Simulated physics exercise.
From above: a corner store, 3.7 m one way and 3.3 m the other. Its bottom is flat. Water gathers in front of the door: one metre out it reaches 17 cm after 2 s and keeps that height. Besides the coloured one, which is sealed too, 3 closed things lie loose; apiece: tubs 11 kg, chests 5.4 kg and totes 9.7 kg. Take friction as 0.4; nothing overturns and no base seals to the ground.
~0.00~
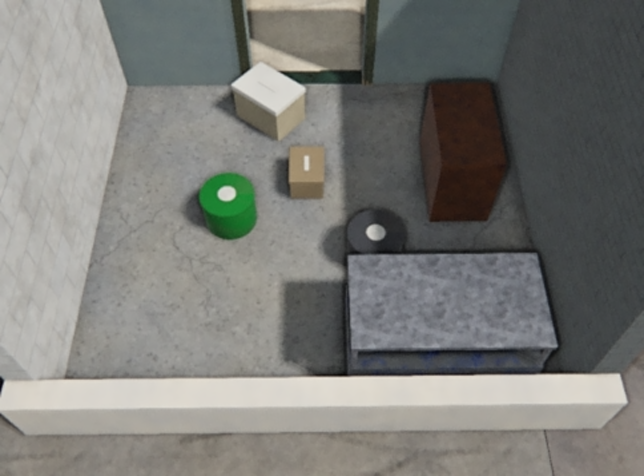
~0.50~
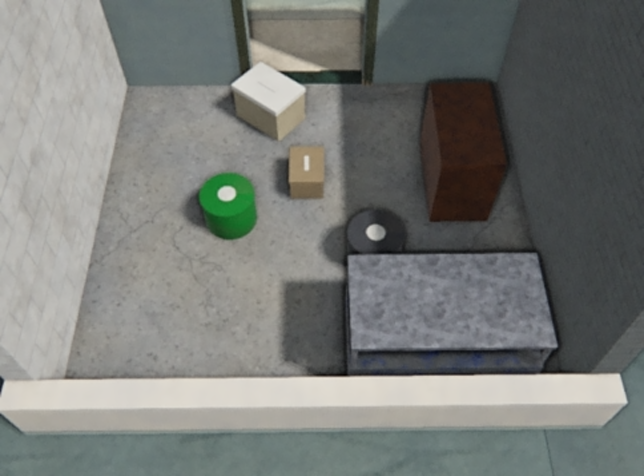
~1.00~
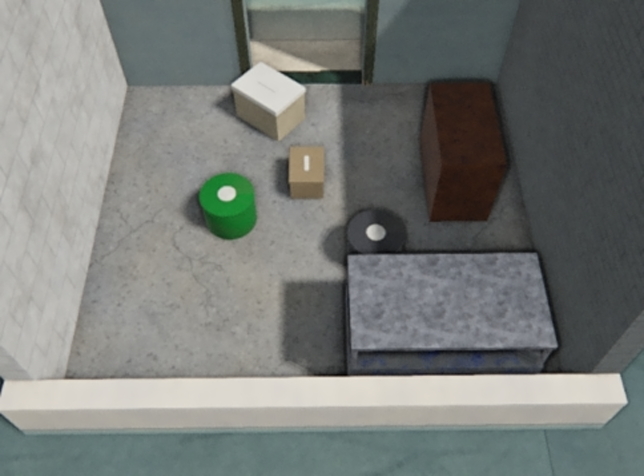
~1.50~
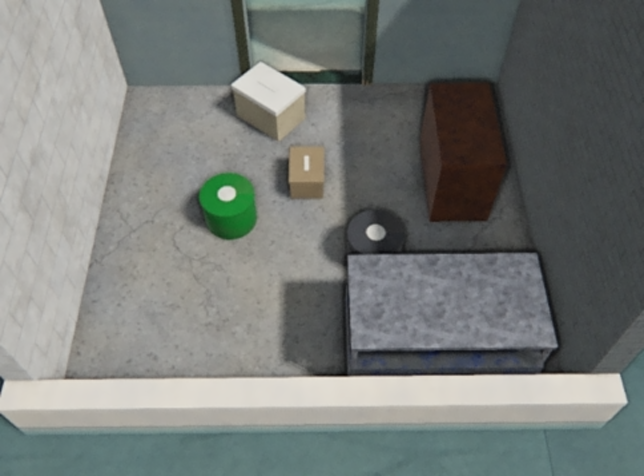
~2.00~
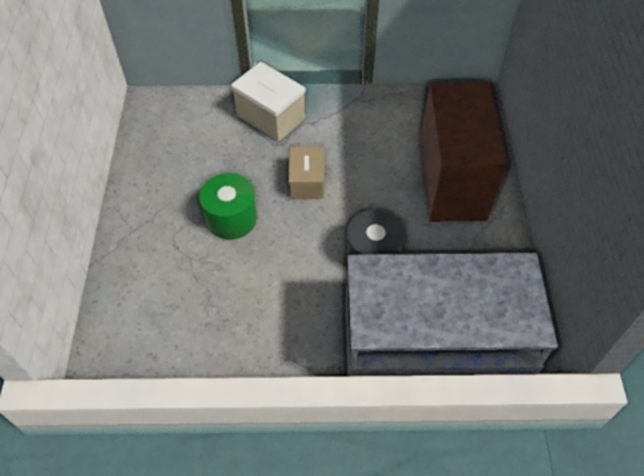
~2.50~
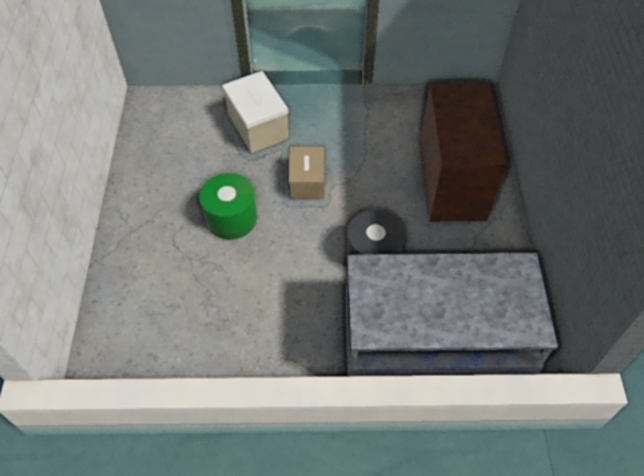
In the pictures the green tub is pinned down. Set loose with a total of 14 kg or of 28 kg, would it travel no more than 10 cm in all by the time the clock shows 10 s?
For it, only the larger load is enough.
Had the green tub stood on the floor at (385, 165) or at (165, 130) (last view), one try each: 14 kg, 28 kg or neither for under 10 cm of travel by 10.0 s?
In turn: It takes the larger; either load holds.
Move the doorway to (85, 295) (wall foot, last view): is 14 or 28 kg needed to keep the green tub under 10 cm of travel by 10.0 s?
Then only the higher weight holds it.
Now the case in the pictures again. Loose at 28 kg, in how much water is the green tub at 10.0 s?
Roughly 10 cm.
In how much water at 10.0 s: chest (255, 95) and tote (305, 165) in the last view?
Roughly 5 and 12 cm.
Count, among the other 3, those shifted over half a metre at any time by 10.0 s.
I count 3.
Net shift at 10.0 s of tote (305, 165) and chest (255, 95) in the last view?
In that order: 200 cm, 50 cm.
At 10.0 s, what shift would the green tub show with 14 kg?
Roughly 50 cm.
After 3.5 s the green tub would be 3 cm from its start with 14 kg and 0 cm from its start with 28 kg; 5 cm of water round it then.
After 4.5 s the green tub would be 29 cm from its start with 14 kg and 0 cm from its start with 28 kg; 5 cm of water round it then.
After 7.0 s the green tub would be 30 cm from its start with 14 kg and 0 cm from its start with 28 kg; 4 cm of water round it then.
After 10.0 s the green tub would be 54 cm from its start with 14 kg and 0 cm from its start with 28 kg; 10 cm of water round it then.
